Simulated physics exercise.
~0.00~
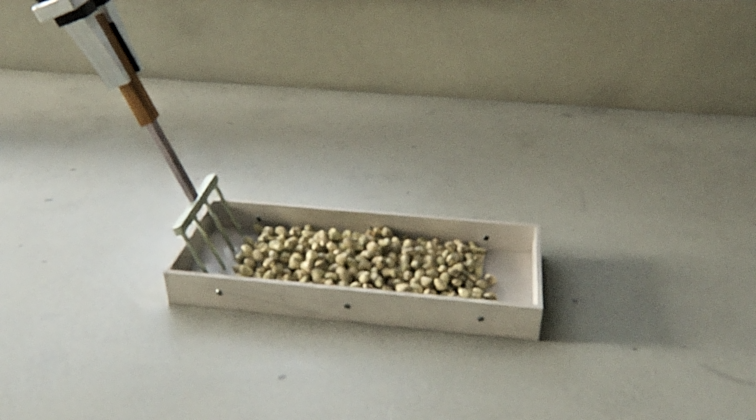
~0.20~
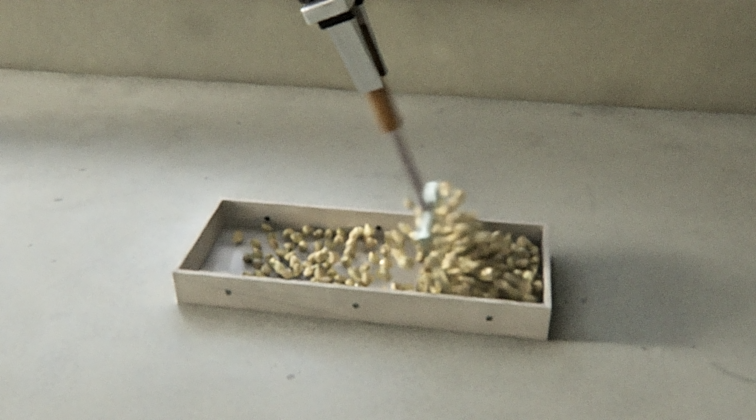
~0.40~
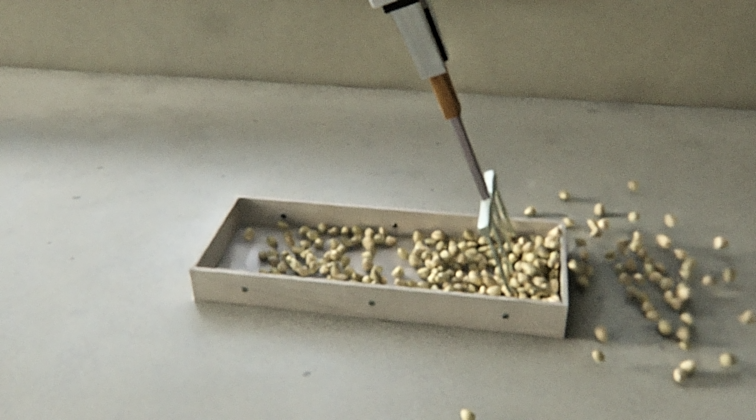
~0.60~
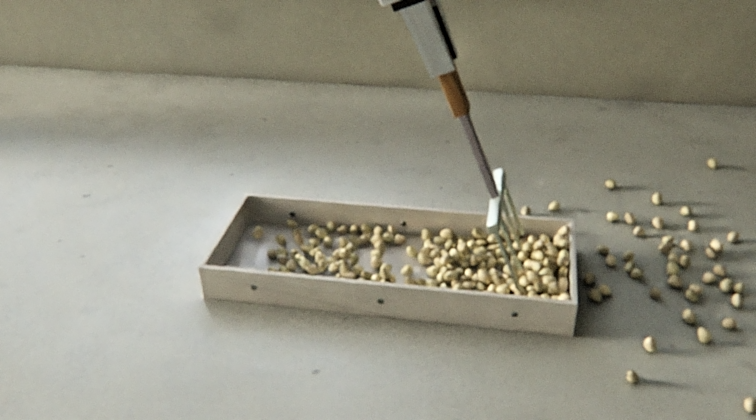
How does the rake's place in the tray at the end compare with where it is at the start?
At the start the rake is at the left end of the tray, and at the end it is over near the right end, among the heaped beans.
To begin with, a robot's gripper holds a small pale rake at the left end of a long, shallow tray of dried beans. The rake sweeps quickly to the right through the load, driving many beans into a blurred, tumbling heap near the right wall while others trail behind. As it reaches the right part of the tray, a burst of beans flies over the end wall and scatters across the grey table. The rake then stays near the right end, with most beans still in the tray and a fair share lying on the table.
